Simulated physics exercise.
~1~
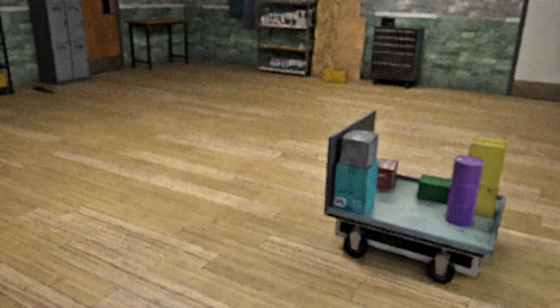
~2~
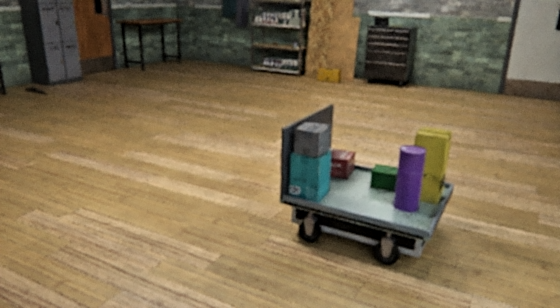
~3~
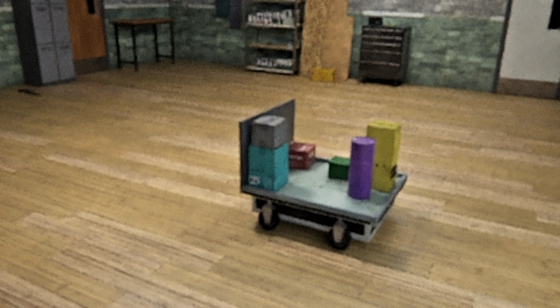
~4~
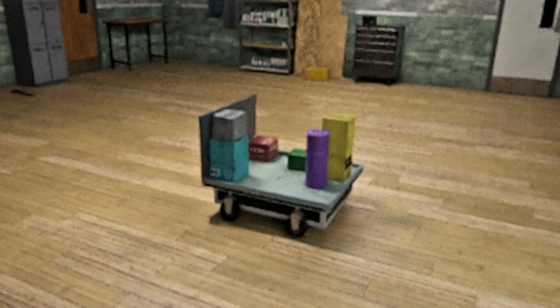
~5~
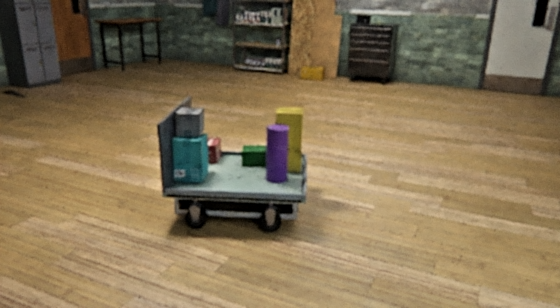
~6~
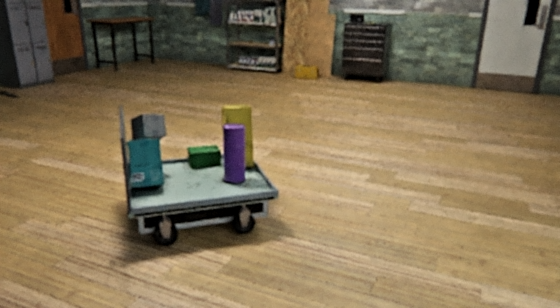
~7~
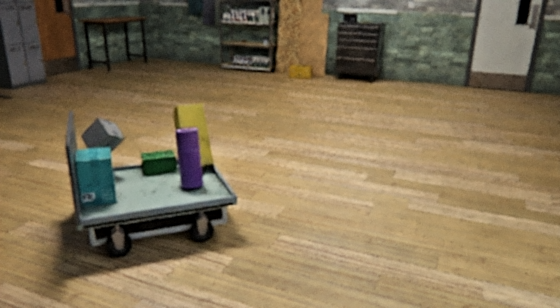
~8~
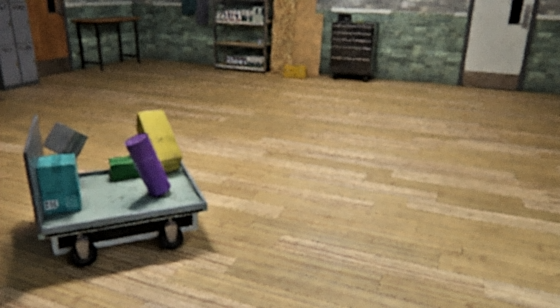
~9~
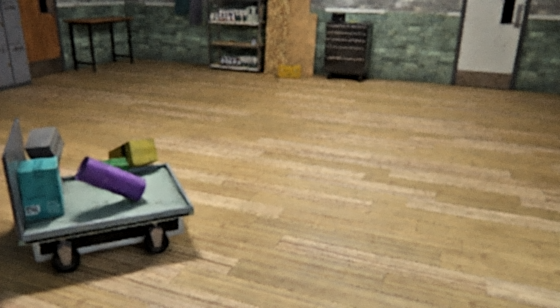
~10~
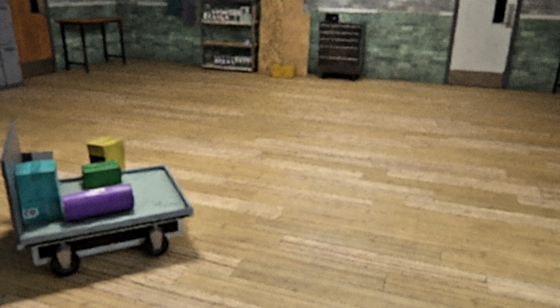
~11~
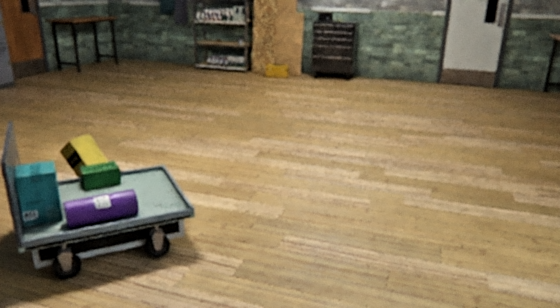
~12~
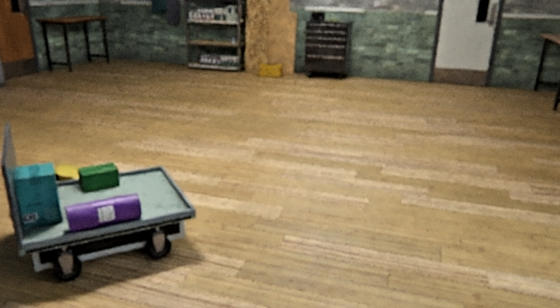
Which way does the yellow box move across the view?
The yellow box moves to the left.
